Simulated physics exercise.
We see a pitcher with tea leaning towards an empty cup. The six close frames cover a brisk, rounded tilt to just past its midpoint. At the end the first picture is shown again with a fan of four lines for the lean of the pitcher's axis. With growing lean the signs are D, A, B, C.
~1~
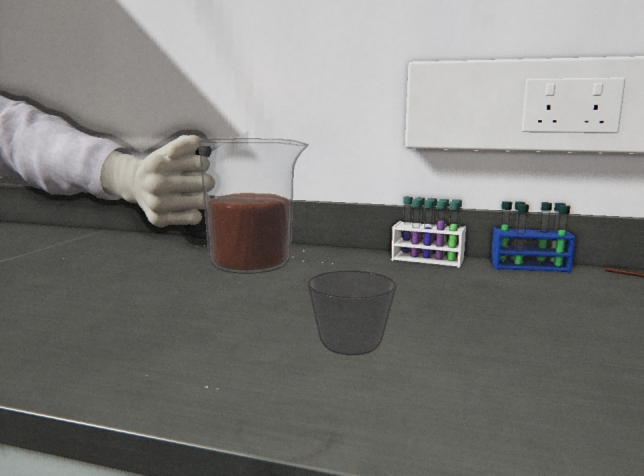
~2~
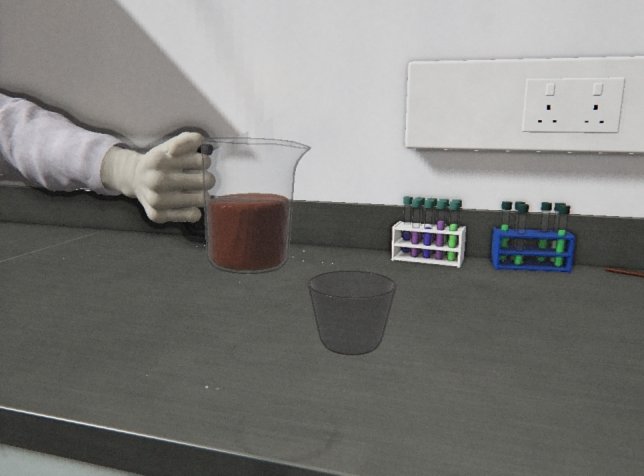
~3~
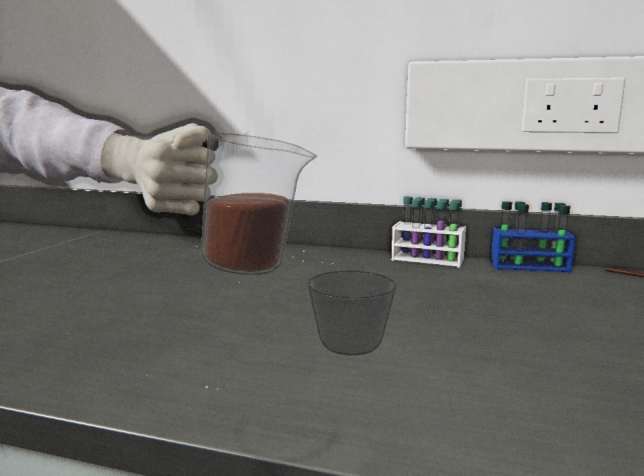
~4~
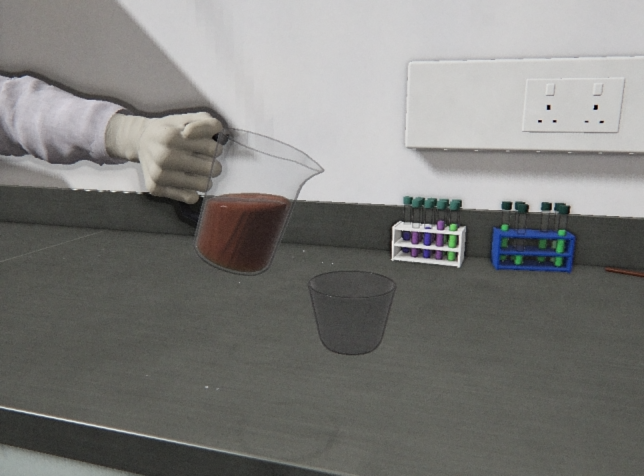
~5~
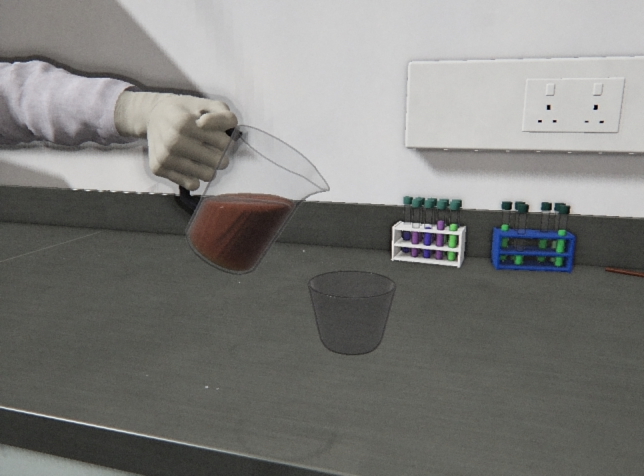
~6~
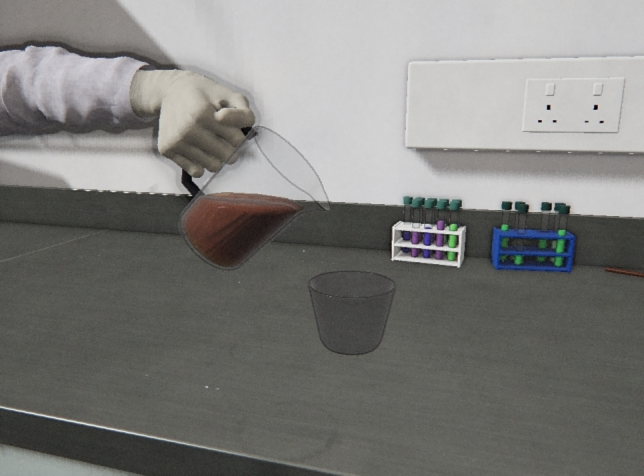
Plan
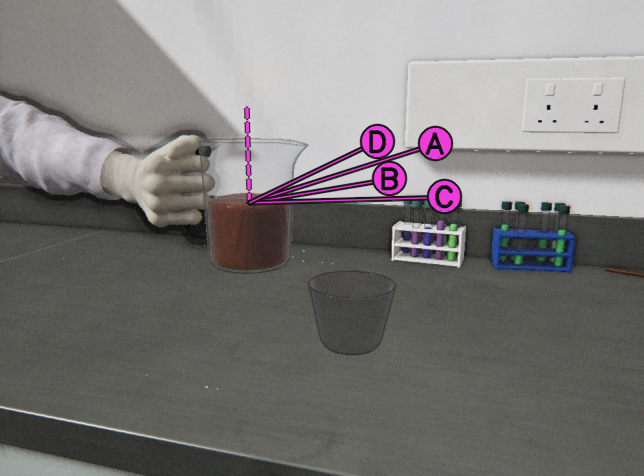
A pitcher of reddish-brown tea, held by a gloved hand on the left, starts upright on a dark countertop and tilts steadily rightward toward an empty cup, the hand rising as the liquid shifts toward the spout.
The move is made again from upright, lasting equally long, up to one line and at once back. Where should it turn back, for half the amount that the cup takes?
A beats the others.
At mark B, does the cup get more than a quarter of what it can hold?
Yes, it does.
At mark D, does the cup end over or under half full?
Under.
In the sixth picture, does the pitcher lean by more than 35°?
Yes, it does.
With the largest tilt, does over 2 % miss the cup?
Yes, it does.
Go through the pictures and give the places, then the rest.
In the first frame, upright, lip at (306, 145); rim of the cup round (352, 283); nothing has left yet.
In the second frame, tipped about 2°, lip at (308, 148); nothing has left yet.
In the third frame, tipped about 9°, lip at (314, 156); nothing has left yet.
In the fourth frame, tipped about 20°, lip at (322, 170); nothing has left yet.
In the fifth frame, tipped about 32°, lip at (328, 189); nothing has left yet.
In the sixth frame, tipped about 46°, lip at (329, 209); nothing has left yet.
On the marked copy, A at (419, 149); B at (372, 182); C at (427, 197); D at (362, 148).
With A, the cup ends with about 54 % of what it can hold.
With B, the cup ends with about 72 % of what it can hold; 7 % of the tea is spilt.
With C, the cup ends with about 81 % of what it can hold; 18 % of the tea is spilt.
With D, the cup ends with about 30 % of what it can hold.
